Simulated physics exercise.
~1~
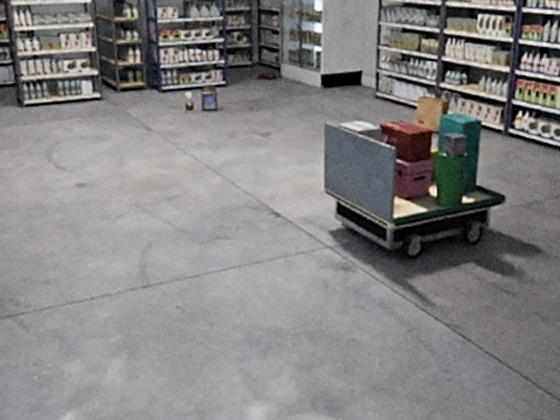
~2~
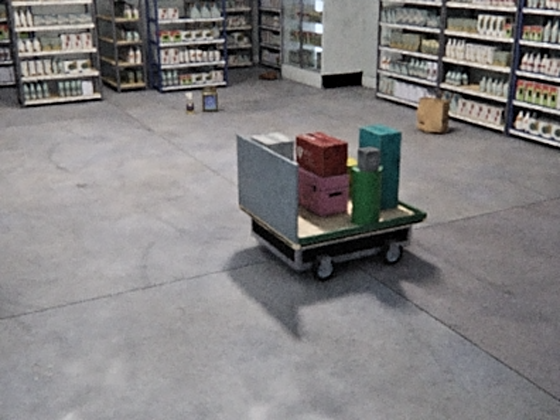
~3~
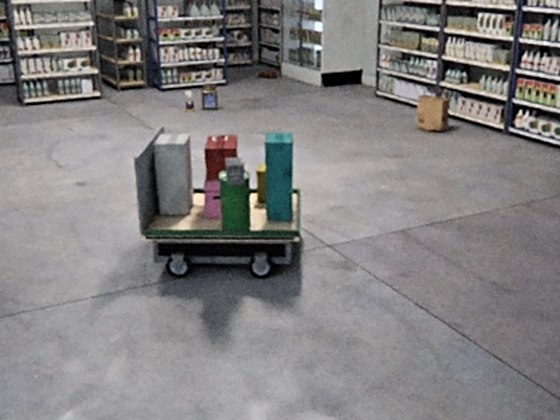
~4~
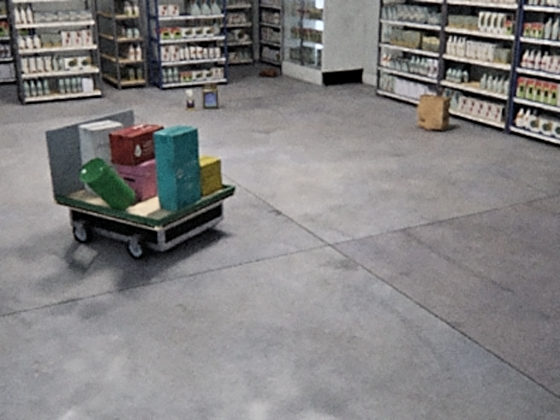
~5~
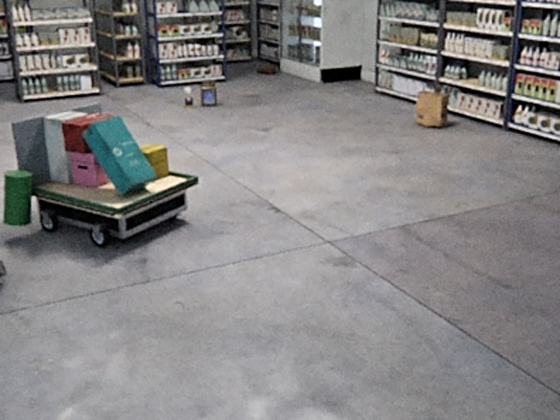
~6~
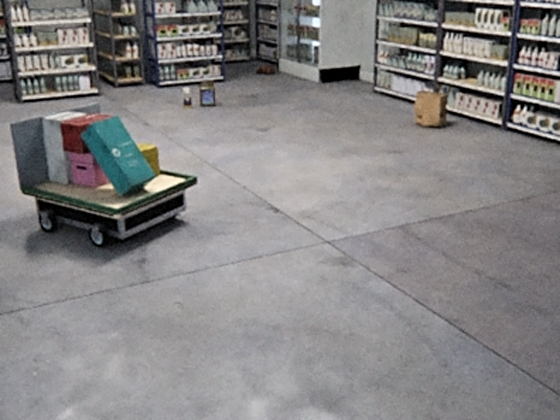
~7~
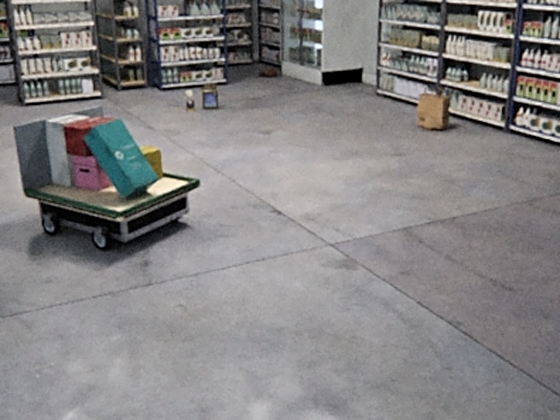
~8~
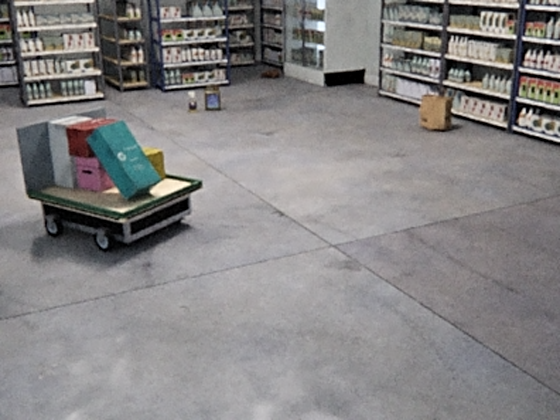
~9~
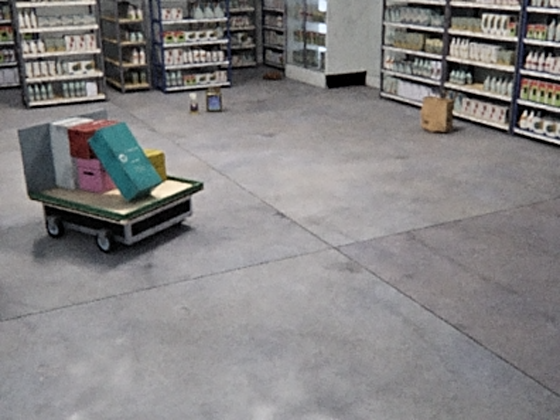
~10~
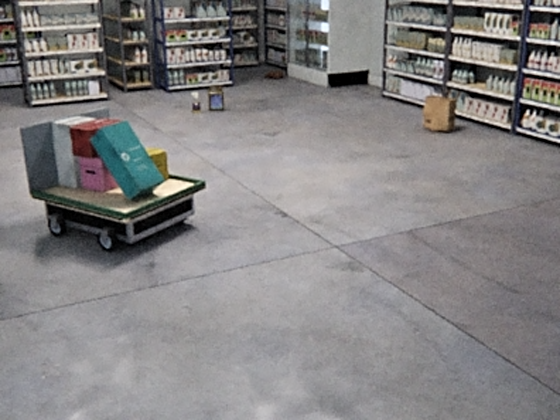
The video shows a flat cart loaded with colorful boxes and a green canister rolling leftward across a store floor and turning, as the canister tips and drops off. The cart stops at left with the turquoise box leaning over and other boxes still aboard.
